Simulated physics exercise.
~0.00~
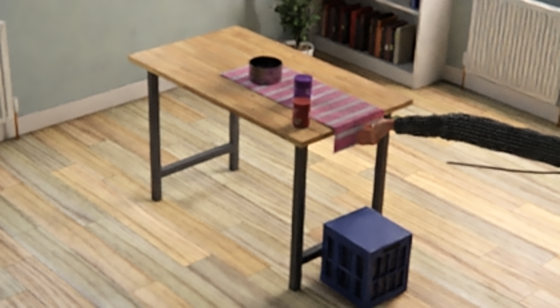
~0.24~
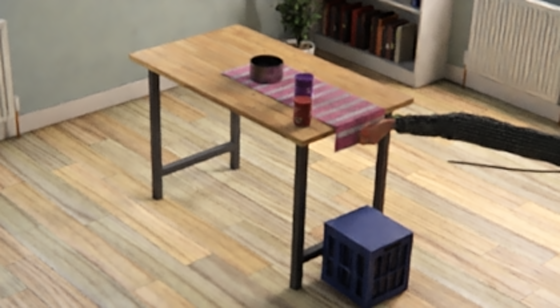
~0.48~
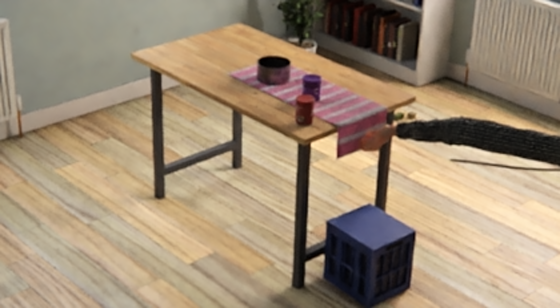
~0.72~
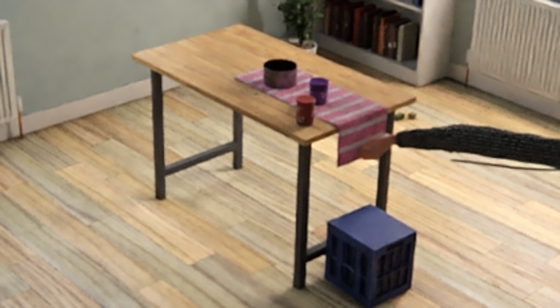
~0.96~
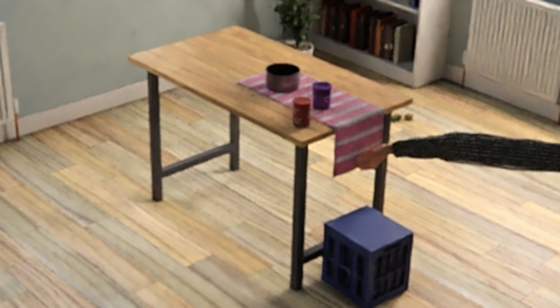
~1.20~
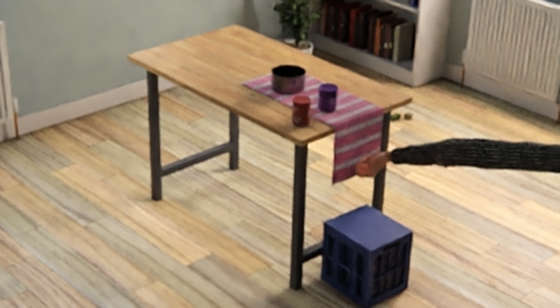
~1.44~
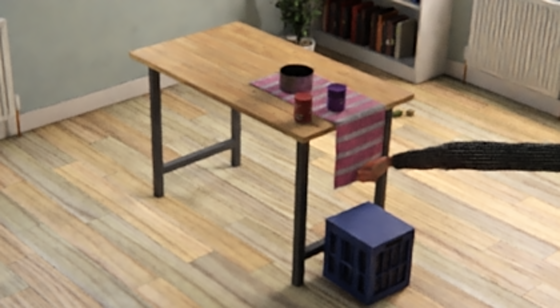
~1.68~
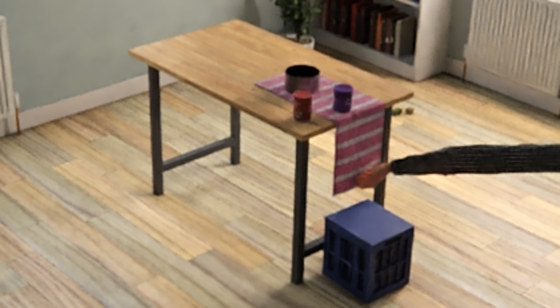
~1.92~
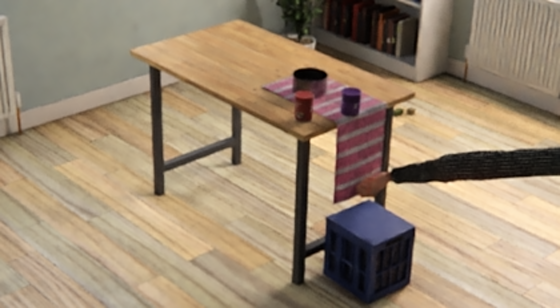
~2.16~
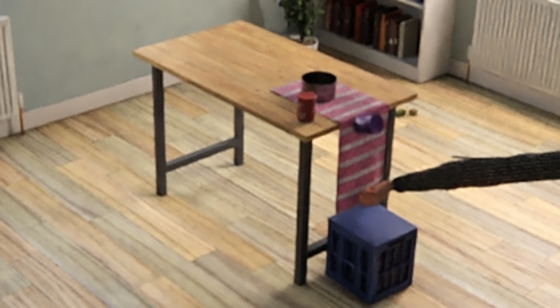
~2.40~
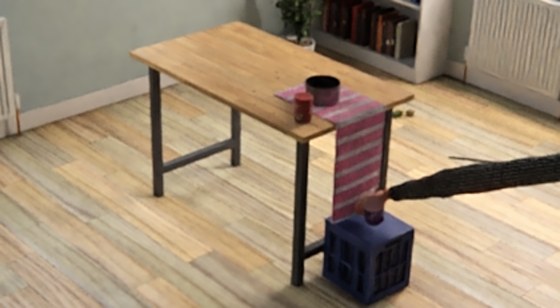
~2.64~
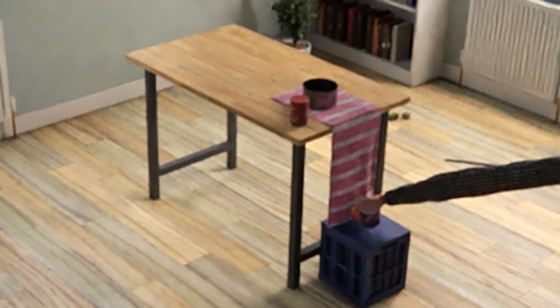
A pink striped hand towel lies across the right end of a wooden desk, seen from above in a room with a pale plank floor, a bookshelf and a radiator behind. On it sit a dark pot and a purple tin, with a red tin near the front edge and a blue crate on the floor below. A hand reaching from the right draws the hanging end steadily downward, carrying the pot and purple tin rightward. The purple tin tips over the edge and drops towards the crate. Finally the hem reaches the crate top, while the pot and unmoved red tin remain on the desk.
